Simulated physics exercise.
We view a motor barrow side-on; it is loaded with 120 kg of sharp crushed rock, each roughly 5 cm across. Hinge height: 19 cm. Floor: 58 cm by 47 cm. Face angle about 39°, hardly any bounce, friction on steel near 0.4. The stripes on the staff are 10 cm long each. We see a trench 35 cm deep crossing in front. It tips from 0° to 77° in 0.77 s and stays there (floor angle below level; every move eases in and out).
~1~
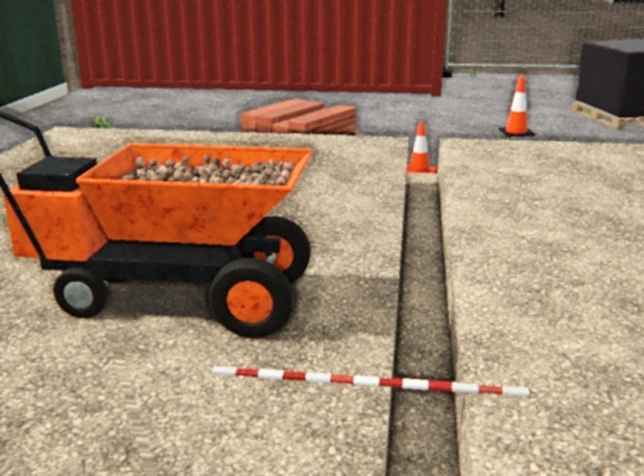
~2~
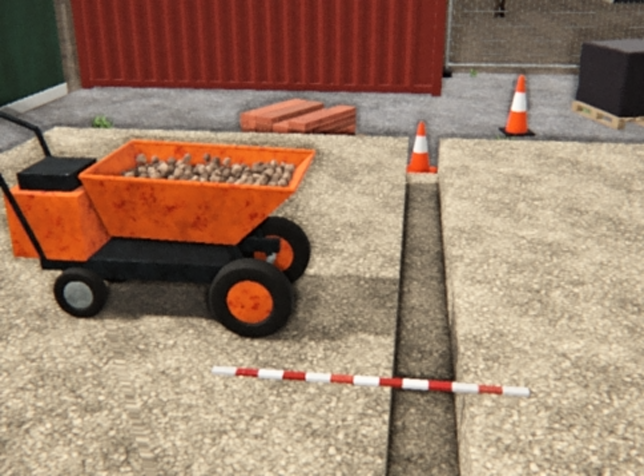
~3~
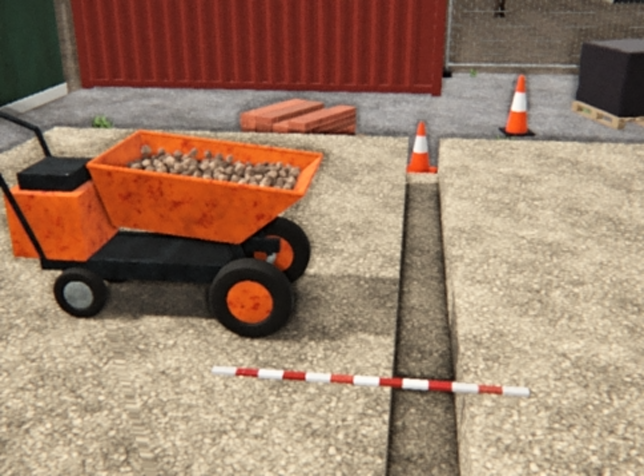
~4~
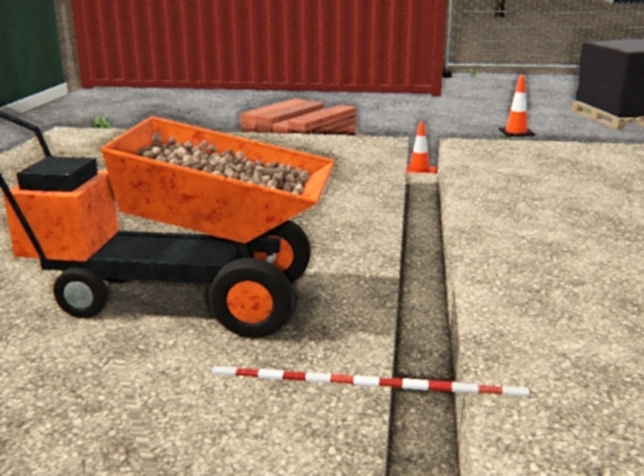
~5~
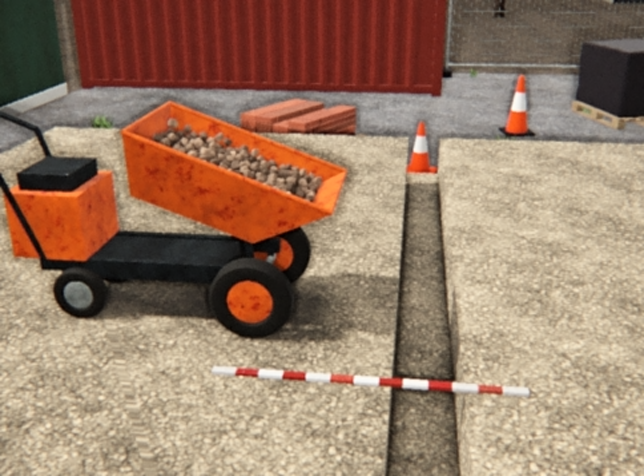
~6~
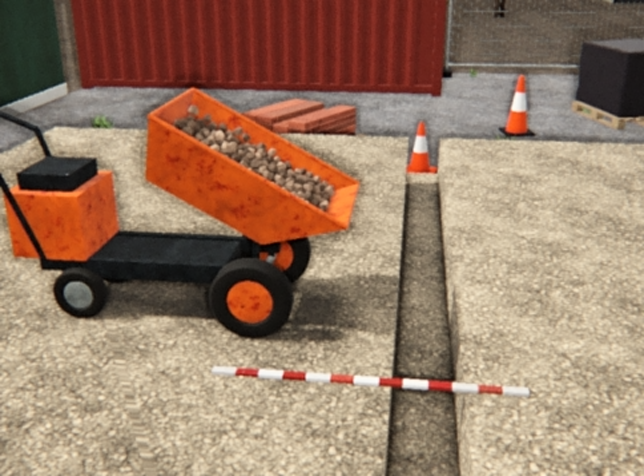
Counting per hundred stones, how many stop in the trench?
Some 96.
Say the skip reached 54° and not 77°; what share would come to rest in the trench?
About 40%.
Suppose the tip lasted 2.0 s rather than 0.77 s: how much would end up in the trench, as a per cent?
Then about 100 per cent.
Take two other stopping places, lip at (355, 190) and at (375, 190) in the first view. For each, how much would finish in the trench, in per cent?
Estimates: 35 % then 5 %.
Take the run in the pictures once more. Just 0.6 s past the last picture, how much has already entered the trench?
About 45%.
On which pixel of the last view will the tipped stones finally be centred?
I'd point somewhere around (427, 359).
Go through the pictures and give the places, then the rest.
In the first frame, the skip is at 0°, its lip at (291, 189); the top of the load is at (258, 172).
In the second frame, lip at (295, 191), floor tilted 2°, highest stones at (236, 170).
In the third frame, the skip is at 6°, its lip at (304, 195); the top of the load is at (168, 159).
In the fourth frame, the skip is at 12°, its lip at (317, 202); the top of the load is at (163, 149).
In the fifth frame, the skip is at 20°, its lip at (332, 213); the top of the load is at (173, 134).
In the sixth frame, lip at (347, 228), floor tilted 29°, highest stones at (193, 122).
Then, 0.3 s after the last picture the floor is at 65°, 100 % in the skip; the foremost stones are at (377, 272).
Then, 0.6 s after the last picture the floor is at 77°, 55 % in the skip, 1 % short of the trench, 44 % in the trench; the foremost stones are at (453, 353).
Then, 0.9 s after the last picture the floor is at 77°, 4 % in the skip, 1 % short of the trench, 90 % in the trench, 4 % past the trench; the foremost stones are at (548, 326).
Then, 2.9 s after the last picture the floor is at 77°, 0 % in the skip, 96 % in the trench, 4 % past the trench; the foremost stones are at (581, 328).
